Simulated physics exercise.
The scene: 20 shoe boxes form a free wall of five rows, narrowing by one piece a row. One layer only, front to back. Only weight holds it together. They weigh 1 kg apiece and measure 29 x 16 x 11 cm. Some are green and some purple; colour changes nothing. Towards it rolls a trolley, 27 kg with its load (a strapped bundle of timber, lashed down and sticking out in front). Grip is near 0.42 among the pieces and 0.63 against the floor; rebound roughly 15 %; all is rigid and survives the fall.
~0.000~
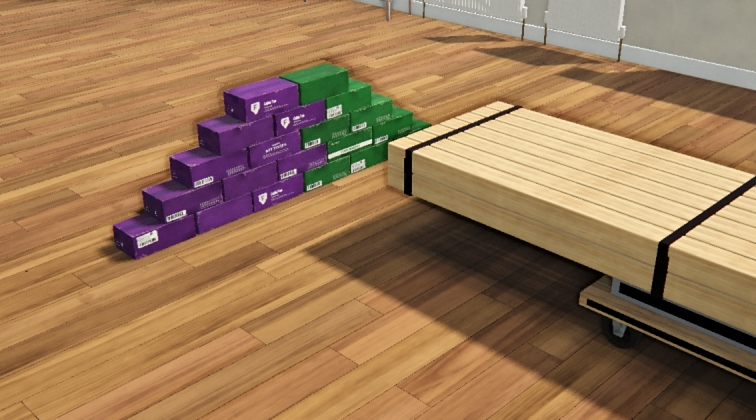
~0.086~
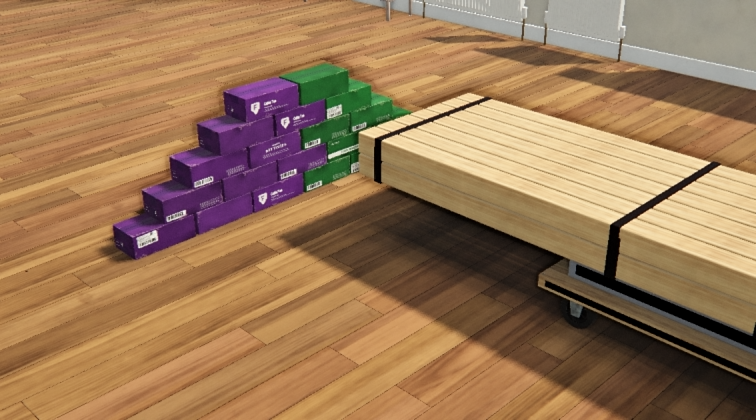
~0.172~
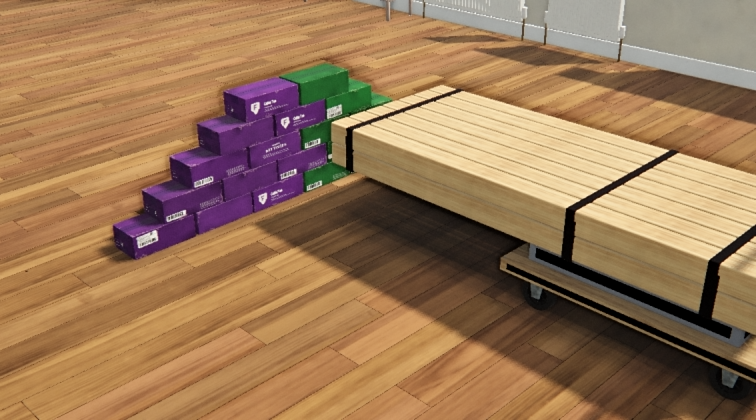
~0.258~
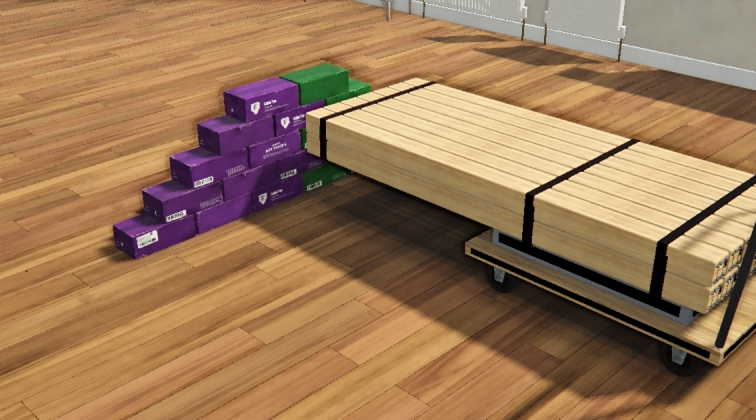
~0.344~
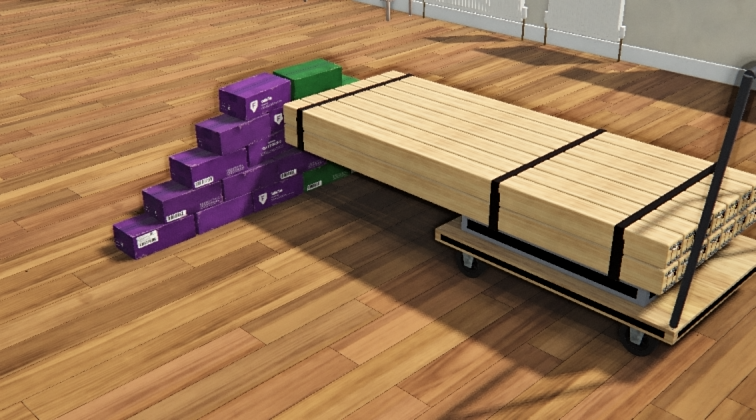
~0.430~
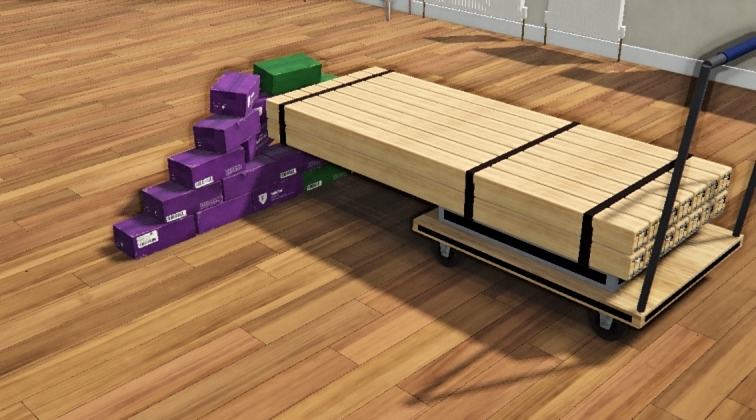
At the start, a trolley strapped with long pale planks stands short of a stepped wall of purple and green boxes on a wooden floor. It rolls left, closing the gap, then the planks' front end pushes into the wall, shifting several boxes and leaving the top ones tilted.
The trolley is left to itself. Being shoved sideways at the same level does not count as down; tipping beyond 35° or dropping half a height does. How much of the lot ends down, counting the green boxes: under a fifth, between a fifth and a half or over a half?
The part is over a half.
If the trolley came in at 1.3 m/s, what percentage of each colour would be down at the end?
Then green 60, purple 50 per cent.
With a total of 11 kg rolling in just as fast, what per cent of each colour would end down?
Then green 70, purple 50 per cent.
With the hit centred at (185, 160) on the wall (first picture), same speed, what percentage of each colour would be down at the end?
Then green 10, purple 60 per cent.
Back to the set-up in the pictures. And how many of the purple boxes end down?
Ending so: Purple 4.
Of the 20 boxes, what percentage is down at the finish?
About 50 per cent.
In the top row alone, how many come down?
2 of them.
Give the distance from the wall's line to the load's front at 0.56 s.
Some 35 cm beyond.
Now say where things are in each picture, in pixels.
In the first frame (places mark the middle of the side facing us), load (397, 160) 61 cm short of the wall; top green box (326, 88); top purple box (273, 103); nothing disturbed.
In the second frame, load (368, 149) 44 cm short of the wall; top green box (326, 88).
In the third frame, load (340, 138) 28 cm short of the wall; top green box (326, 88).
In the fourth frame, load (314, 128) 11 cm short of the wall; top green box (326, 88).
In the fifth frame, load (291, 119) 44 mm into the wall's line; top green box (319, 84) shifted 46 mm; top purple box (269, 101) leaning 4°; 8 disturbed, none down.
In the sixth frame, load (274, 114) 16 cm into the wall's line; top green box (298, 80) leaning 8°; top purple box (253, 96) leaning 6°; 9 disturbed, none down.
After 0.56 s, load 34 cm past the wall's line, still rolling; 4 of the 9 green boxes down (6 of 20 in all colours); top green box leaning 16°, 11 cm lower; top purple box leaning 21°, 52 mm lower.
After 0.88 s, load 77 cm past the wall's line, still rolling; 4 of the 9 green boxes down (8 of 20 in all colours); top green box on its side; top purple box on its side.
After 1.36 s, load 1.25 m past the wall's line, still rolling; 6 of the 9 green boxes down (11 of 20 in all colours); top green box upside down; top purple box on its side.
At rest (2.9 s), load 1.26 m past the wall's line, stopped; 6 of the 9 green boxes down (10 of 20 in all colours); top green box upside down; top purple box upside down. That is 67 per cent. As the last picture would show them, middles, top green box near (194, 107), top purple box near (127, 154).
